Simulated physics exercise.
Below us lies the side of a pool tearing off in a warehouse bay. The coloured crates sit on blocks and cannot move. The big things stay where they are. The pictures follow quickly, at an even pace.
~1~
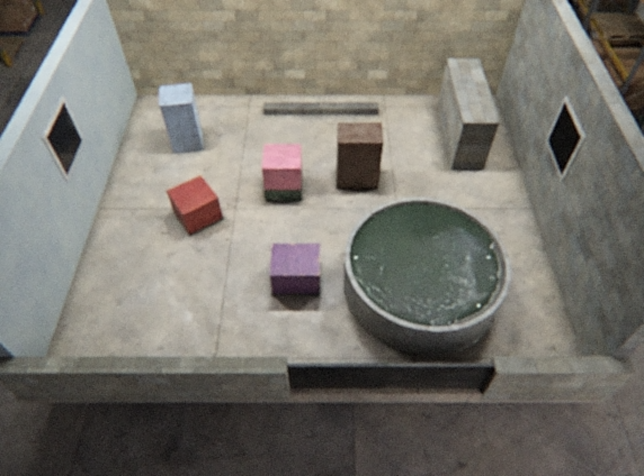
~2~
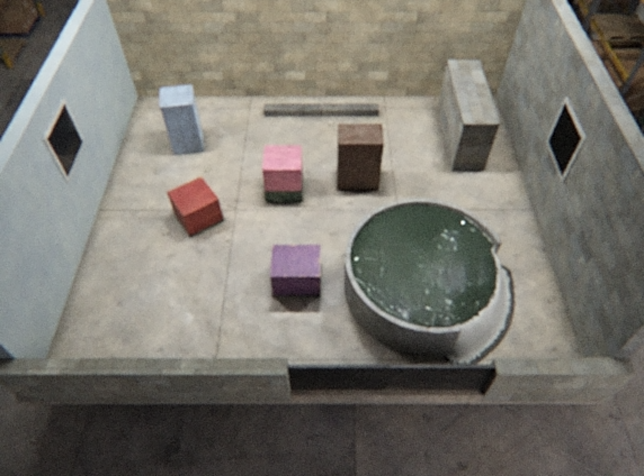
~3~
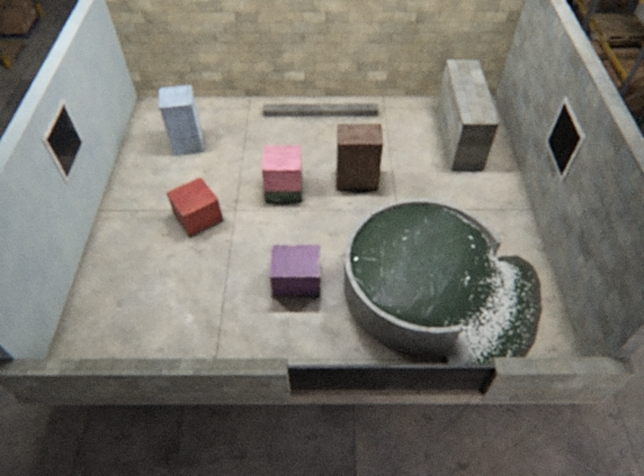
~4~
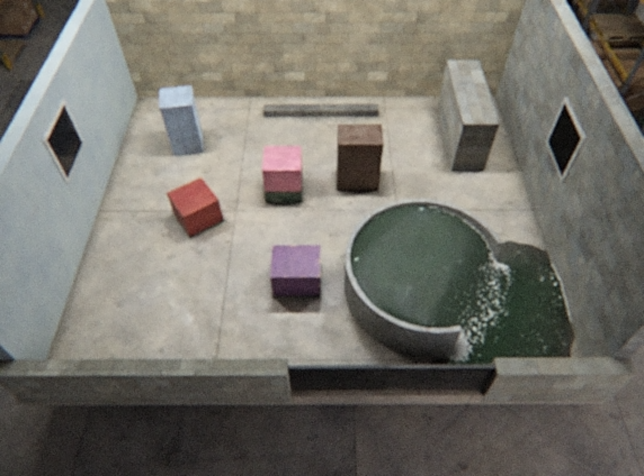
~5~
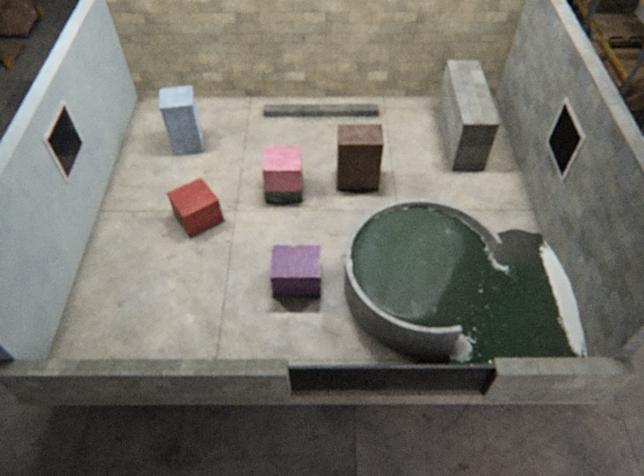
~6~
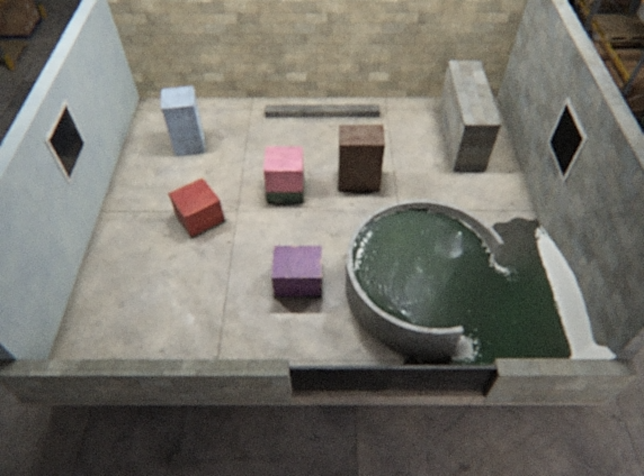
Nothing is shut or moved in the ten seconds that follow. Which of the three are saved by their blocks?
In the end: The pink crate keeps dry; the red crate is soaked; the purple crate is soaked.
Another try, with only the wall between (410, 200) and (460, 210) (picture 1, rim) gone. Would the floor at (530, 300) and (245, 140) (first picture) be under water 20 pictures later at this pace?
In turn: Covered, awash.
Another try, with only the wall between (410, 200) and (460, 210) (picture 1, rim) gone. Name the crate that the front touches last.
It is the purple-painted one.
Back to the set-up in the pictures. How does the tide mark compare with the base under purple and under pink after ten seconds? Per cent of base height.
Roughly 150 per cent, then 10 per cent.
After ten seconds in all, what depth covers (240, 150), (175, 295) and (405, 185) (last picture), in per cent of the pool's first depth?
In that order: 4, 4 and 8 per cent.
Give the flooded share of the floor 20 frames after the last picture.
I make it 45 per cent.
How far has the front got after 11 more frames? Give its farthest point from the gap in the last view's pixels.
Near (499, 125).
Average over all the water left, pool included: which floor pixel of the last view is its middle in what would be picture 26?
Close to (443, 265).
A moment on, water covers 10 % of the floor; the pink crate not reached, the red crate not reached, the purple crate not reached.
Next, water covers 20 % of the floor; the pink crate not reached, the red crate not reached, the purple crate not reached.
Then, water covers 45 % of the floor; the pink crate not reached, the red crate not reached, the purple crate water round its plinth.
Later, water covers 75 % of the floor; the pink crate water round its plinth, the red crate water round its plinth, the purple crate water round its plinth.
In the end, water covers 100 % of the floor; the pink crate stayed above the water, the red crate was topped, the purple crate was topped.
